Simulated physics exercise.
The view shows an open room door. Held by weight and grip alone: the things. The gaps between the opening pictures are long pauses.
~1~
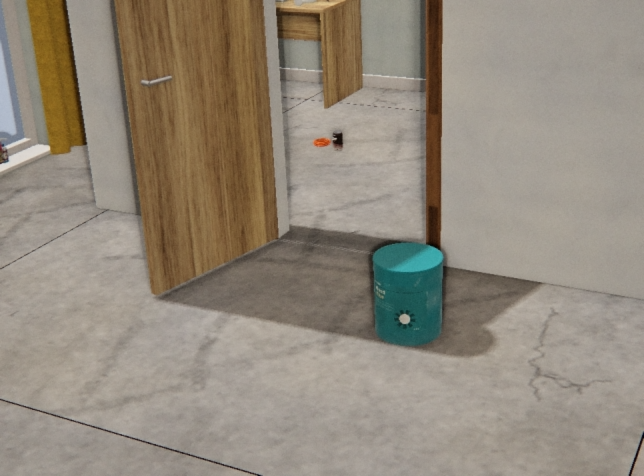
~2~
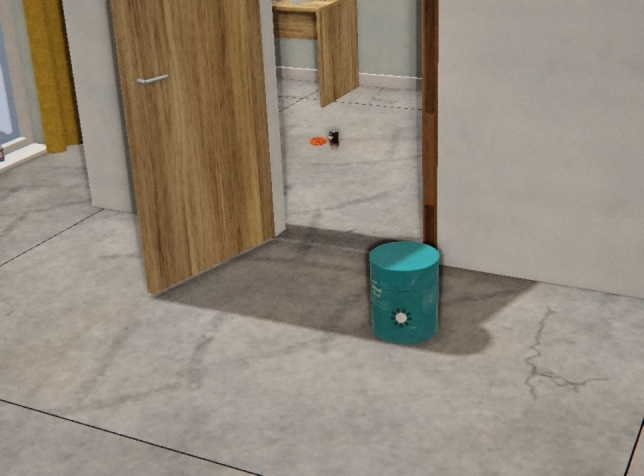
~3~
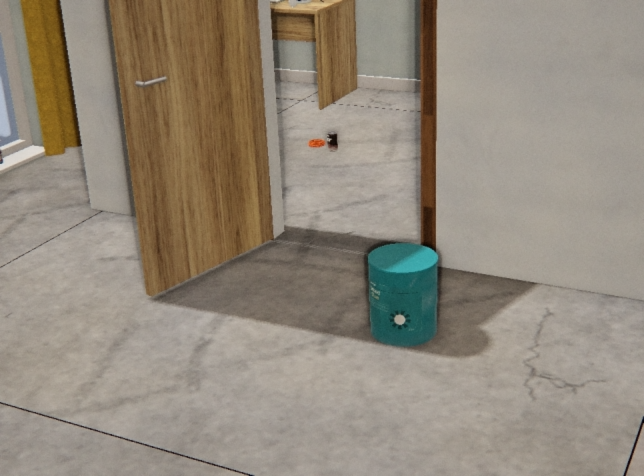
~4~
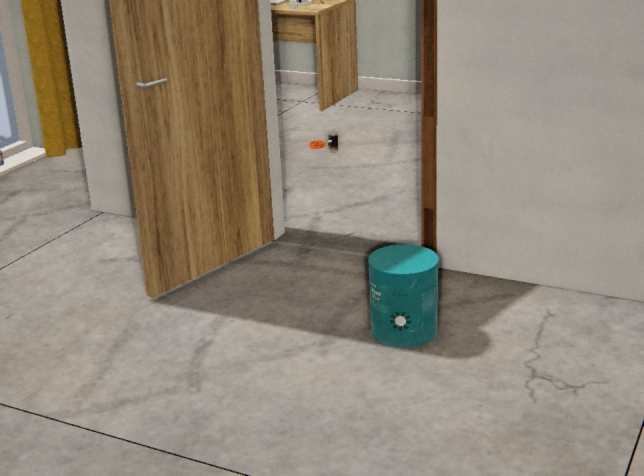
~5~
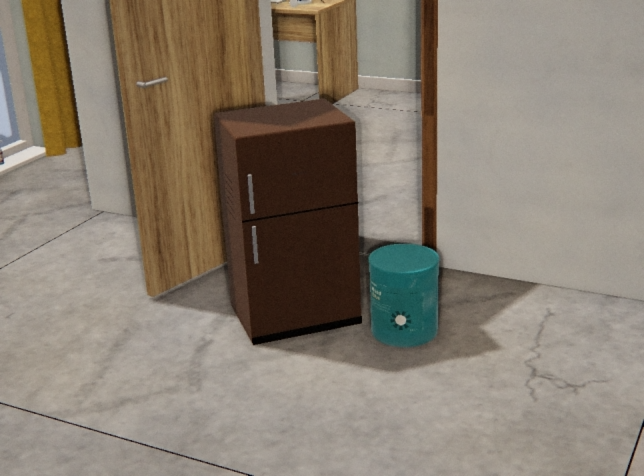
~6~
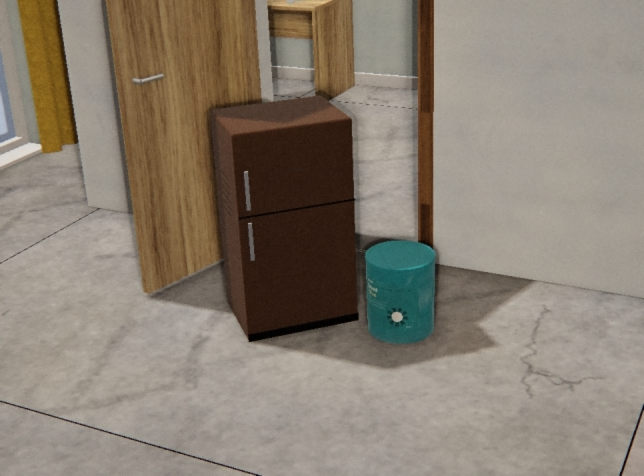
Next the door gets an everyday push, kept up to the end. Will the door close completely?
No - most likely the door will get held up.
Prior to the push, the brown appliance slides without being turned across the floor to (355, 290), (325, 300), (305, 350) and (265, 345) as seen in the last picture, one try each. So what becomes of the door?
Well, the first time the door halts partway, the second time it halts partway, the third time it completes its swing, and the fourth time it completes its swing.
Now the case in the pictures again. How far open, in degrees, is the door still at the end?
About 75°.
Then, 0.50 s later than the last frame, door at 95°.
Then, 0.80 s later than the last frame, door at 82°.
When it is over, door at 77°; both as before. End places, in pixels of the last picture, brown appliance near (287, 217).
